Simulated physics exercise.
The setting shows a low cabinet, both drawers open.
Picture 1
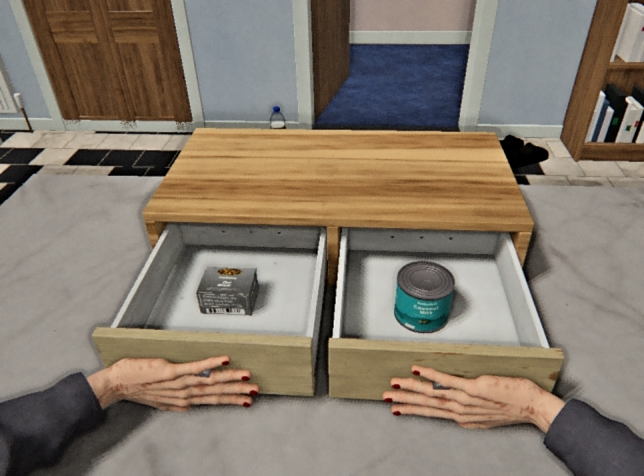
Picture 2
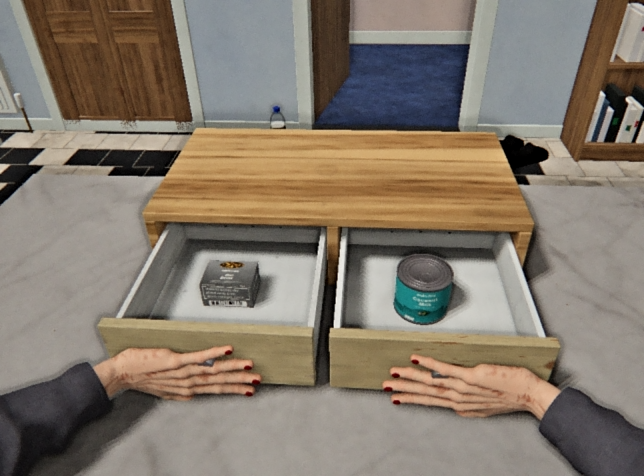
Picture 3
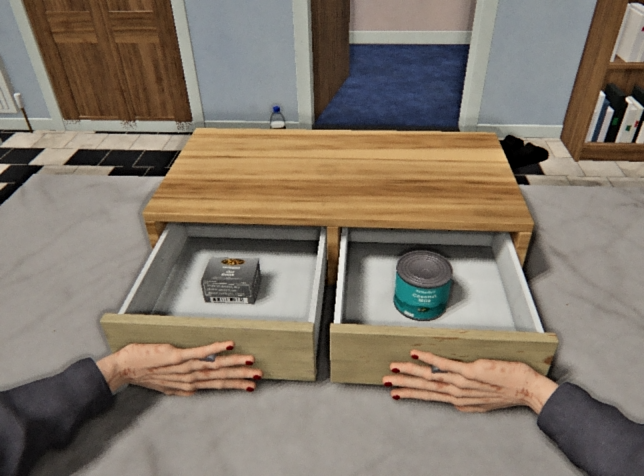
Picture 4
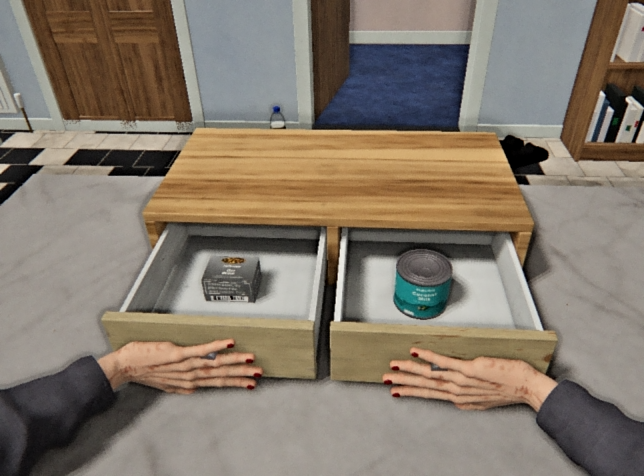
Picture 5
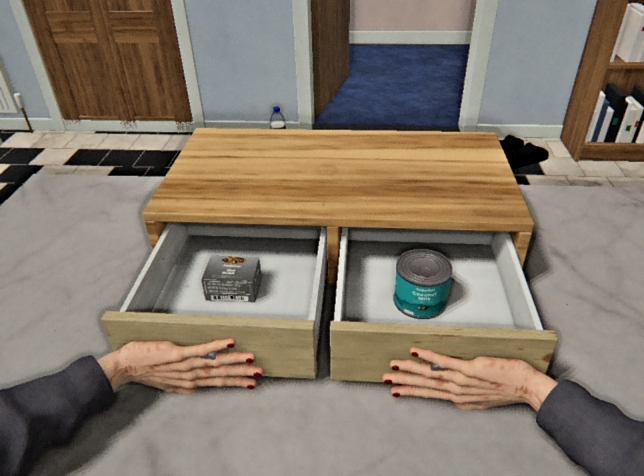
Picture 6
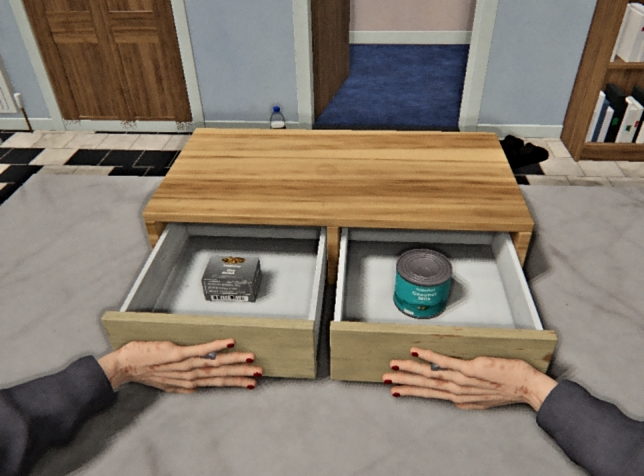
Two hands rested against the fronts of a low wooden cabinet's open drawers, one holding a grey carton and the other a turquoise pot, and pushed both in very slightly before staying still.
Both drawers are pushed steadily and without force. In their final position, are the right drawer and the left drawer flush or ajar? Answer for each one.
Final position: The right drawer flush, the left drawer flush.
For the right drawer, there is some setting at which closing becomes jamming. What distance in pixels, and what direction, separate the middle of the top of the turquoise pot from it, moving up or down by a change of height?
Shift: 12 px, direction up.
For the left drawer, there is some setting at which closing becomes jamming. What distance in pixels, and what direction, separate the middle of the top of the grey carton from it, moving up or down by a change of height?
An upward move of around 24 pixels.
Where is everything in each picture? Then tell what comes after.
The first frame shows right drawer (430, 297) wide open; left drawer (231, 289) wide open; grey carton (229, 291).
The second frame shows left drawer (233, 282) wide open; turquoise pot (423, 289).
The third frame shows right drawer (429, 286) wide open; chest (338, 201).
The fourth frame shows left drawer (235, 277) wide open.
The fifth frame shows right drawer (429, 284) wide open.
The sixth frame shows right drawer (429, 284) wide open; left drawer (235, 277) wide open; grey carton (233, 279).
Then, 0.52 s after the last picture, right drawer about half in; left drawer about half in.
At rest, the right drawer shuts flush; the left drawer shuts flush.
